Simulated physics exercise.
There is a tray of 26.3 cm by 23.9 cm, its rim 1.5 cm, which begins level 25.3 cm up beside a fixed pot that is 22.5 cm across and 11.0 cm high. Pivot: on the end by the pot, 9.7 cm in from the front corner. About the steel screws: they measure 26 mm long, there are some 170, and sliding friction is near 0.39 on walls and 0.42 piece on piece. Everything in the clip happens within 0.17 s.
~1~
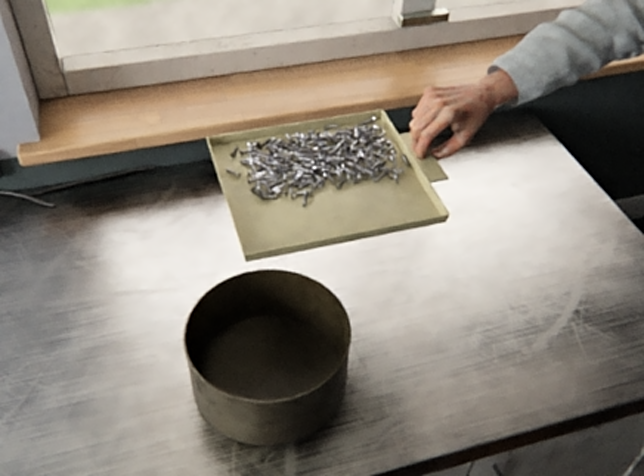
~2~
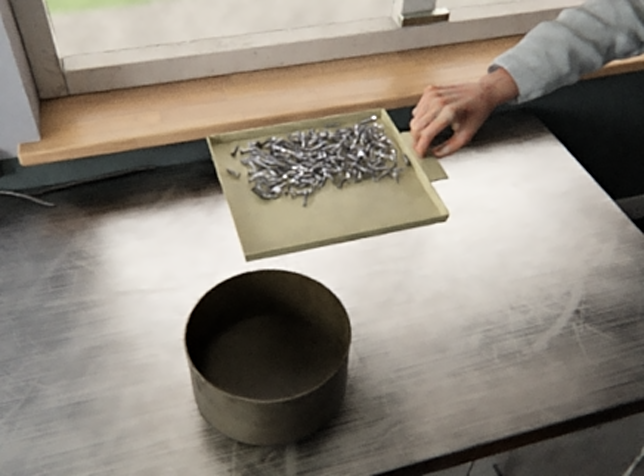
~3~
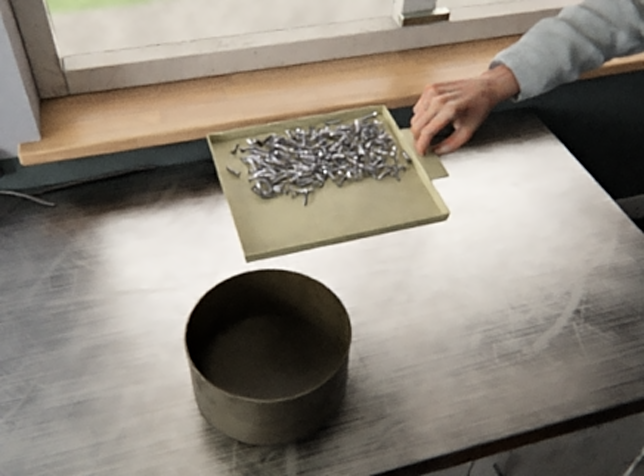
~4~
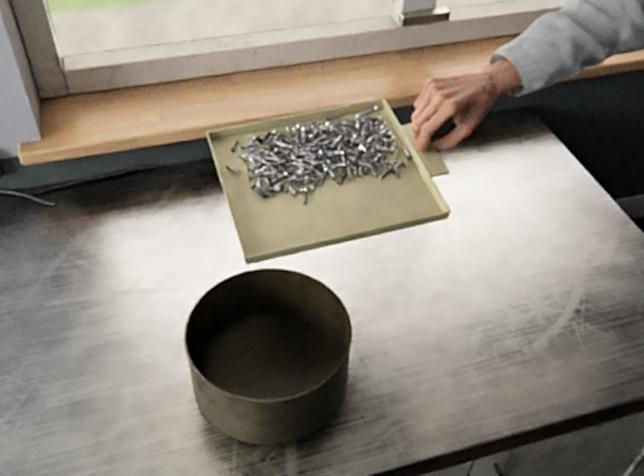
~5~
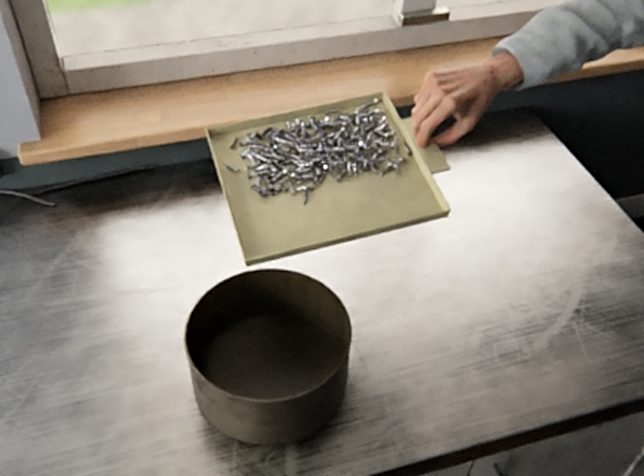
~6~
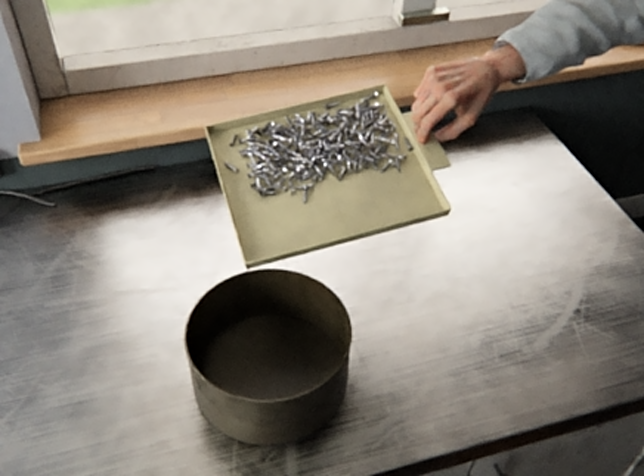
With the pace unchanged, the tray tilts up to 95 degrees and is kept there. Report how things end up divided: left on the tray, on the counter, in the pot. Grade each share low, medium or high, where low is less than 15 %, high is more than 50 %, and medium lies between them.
Shares - tray: Low, counter: Low, pot: High.
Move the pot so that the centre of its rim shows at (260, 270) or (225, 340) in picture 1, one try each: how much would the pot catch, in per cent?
The shares would be near 35 and 95 per cent respectively.
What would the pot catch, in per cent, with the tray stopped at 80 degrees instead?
About 100 in a hundred would end up in the pot.
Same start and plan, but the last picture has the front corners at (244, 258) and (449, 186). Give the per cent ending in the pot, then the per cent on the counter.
Pot 45 % / counter 55 %.
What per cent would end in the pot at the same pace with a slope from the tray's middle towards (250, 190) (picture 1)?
Estimate: Near 5 per cent.
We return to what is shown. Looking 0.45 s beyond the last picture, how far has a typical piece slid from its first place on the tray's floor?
By then it sits near 11 cm from where it began.
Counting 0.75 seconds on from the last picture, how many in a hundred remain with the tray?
I'd say close to 25 per cent.
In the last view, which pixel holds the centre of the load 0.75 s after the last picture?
At that moment the load's centre is around (266, 372).
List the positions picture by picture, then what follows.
Tray tilt 0 degrees, front corners at (245, 253) and (447, 213); middle of the pieces at (325, 157); pot at (268, 330), in the first frame.
Tray tilt 0 degrees, front corners at (246, 253) and (448, 213); middle of the pieces at (326, 156), in the second frame.
Tray tilt 2 degrees, front corners at (246, 254) and (448, 212); middle of the pieces at (326, 154), in the third frame.
Tray tilt 4 degrees, front corners at (246, 256) and (449, 210), lowest corner left front; middle of the pieces at (326, 151), in the fourth frame.
Tray tilt 7 degrees, front corners at (246, 259) and (449, 209), lowest corner left front; middle of the pieces at (326, 148), in the fifth frame.
Tray tilt 10 degrees, front corners at (246, 262) and (449, 208), lowest corner left front; middle of the pieces at (326, 144); pot at (269, 329), in the sixth frame.
Then, 0.45 s after the last picture, tilt 51 degrees; the tray holds 100 %, the pot 0 %.
Then, 0.75 s after the last picture, tilt 78 degrees; the tray holds 25 %, the pot 70 %.
Then, 1.15 s after the last picture, tilt 95 degrees; the tray holds 0 %, the pot 100 %.
In the end, tray 0 %, counter 0 %, pot 100 %.
